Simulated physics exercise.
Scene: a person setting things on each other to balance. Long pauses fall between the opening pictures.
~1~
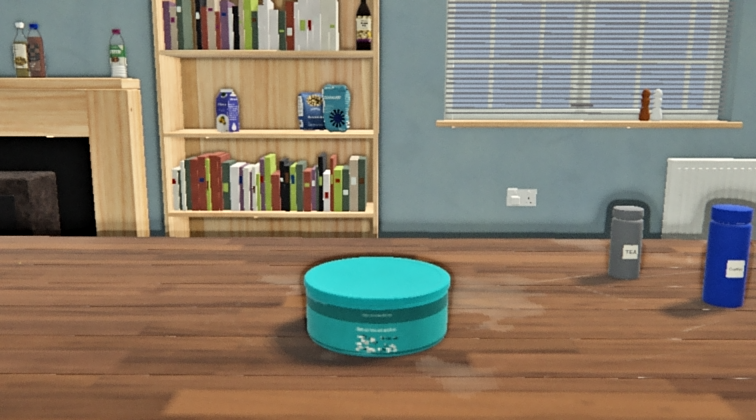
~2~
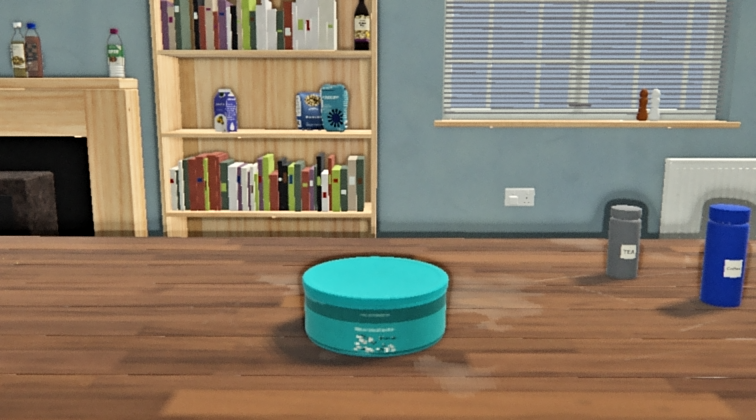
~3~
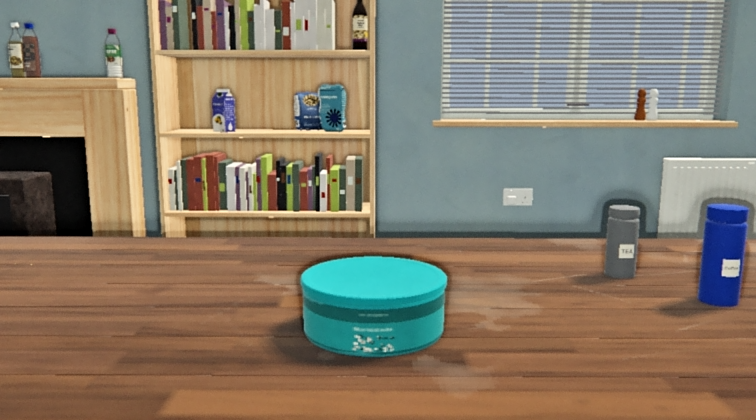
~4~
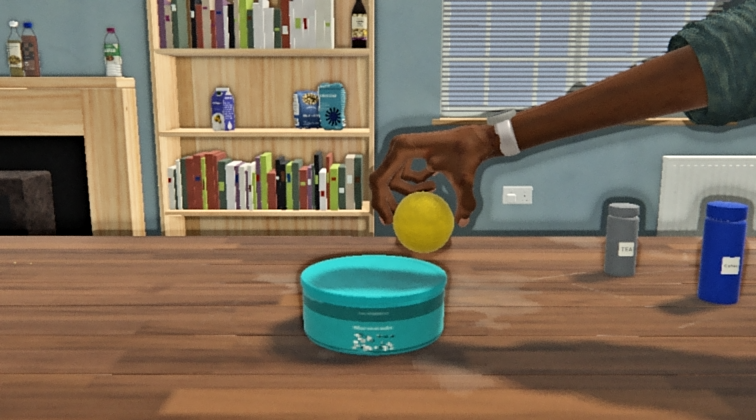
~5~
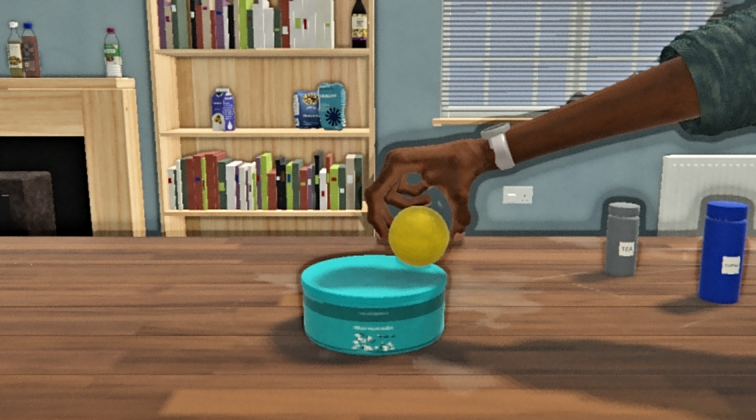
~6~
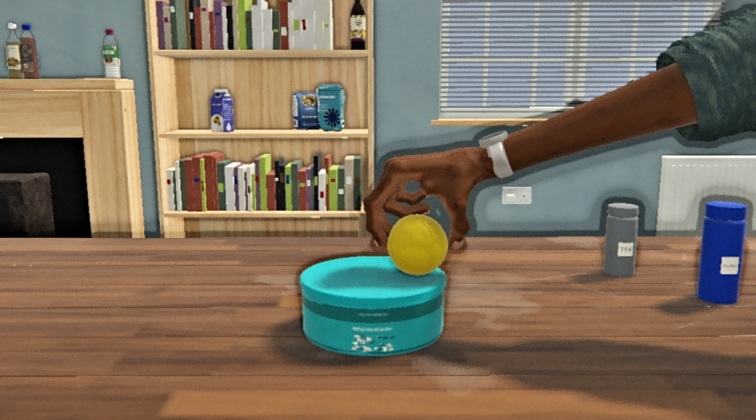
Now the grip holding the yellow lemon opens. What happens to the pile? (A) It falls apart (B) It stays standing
B, it stays standing.
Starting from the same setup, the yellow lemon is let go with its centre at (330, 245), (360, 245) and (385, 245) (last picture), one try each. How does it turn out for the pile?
Lab note - case 1: No collapse; case 2: No collapse; case 3: No collapse.
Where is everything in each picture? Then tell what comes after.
In the first frame, the last thing is not in view yet; blue shaker (727, 255).
In the second frame, the last thing is not in view yet; turquoise tub (375, 303).
In the third frame, the last thing is not in view yet; grey shaker (622, 241).
In the fourth frame, still above its spot; yellow lemon (423, 223); blue shaker (722, 252).
In the fifth frame, still above its spot; yellow lemon (419, 236); turquoise tub (374, 301).
In the sixth frame, set down, still held; yellow lemon (418, 244); grey shaker (621, 240).
Then, 0.50 s later than the last frame, all is still.
Then, 1.30 s later than the last frame, yellow lemon resting near (418, 245).
When it is over, all 4 as before. End places, in pixels of the last picture, yellow lemon near (418, 245). The pile stays up.
